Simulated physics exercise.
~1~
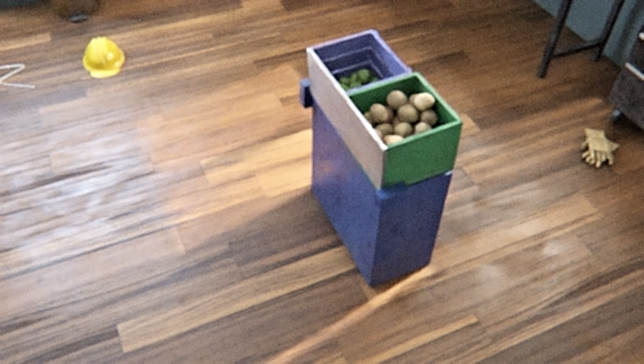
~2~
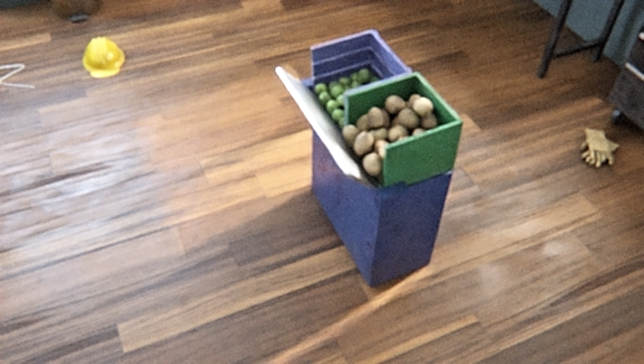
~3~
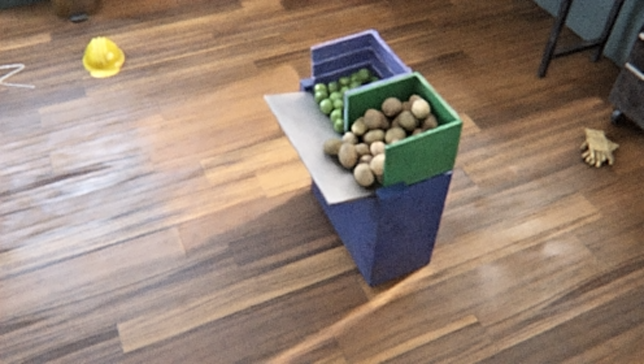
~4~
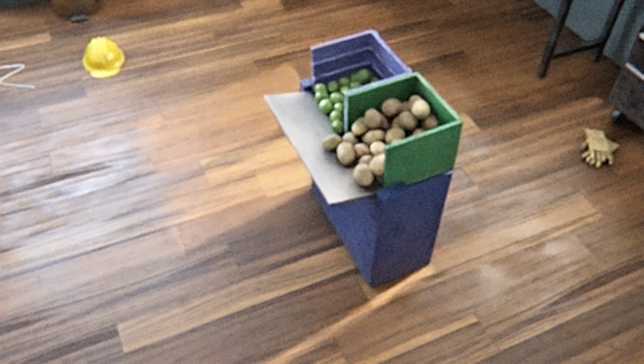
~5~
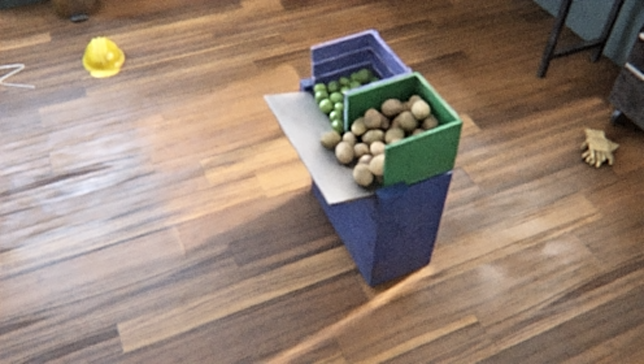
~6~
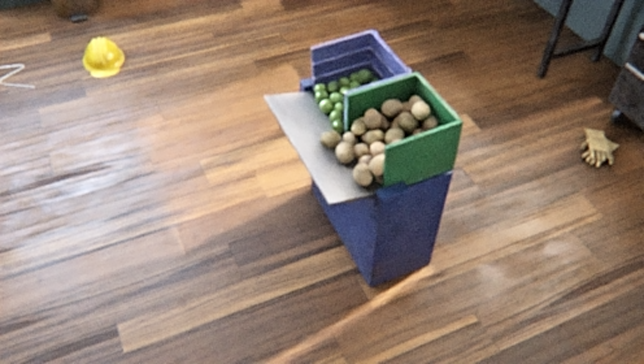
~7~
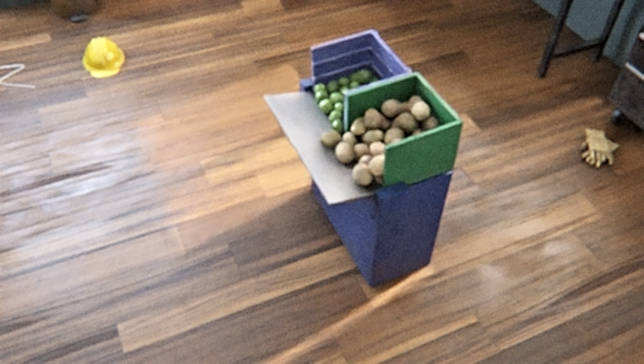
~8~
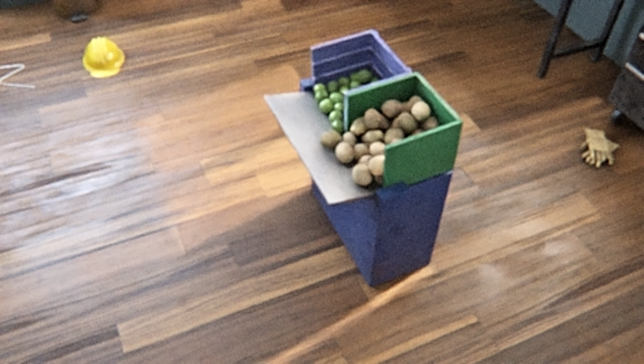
A room with a wood-plank floor is seen from above at an angle by a still camera. Near the centre, a green hopper of brown potatoes and a blue hopper of green apples sit side by side on a tall blue stand, closed by a pale flap on their left. A yellow hard hat lies at upper left, and a pair of tan gloves at right. The flap swings down to the left, and potatoes and apples slide forward onto it. It stops nearly flat like a shelf, and the load settles, with nothing fallen to the floor.
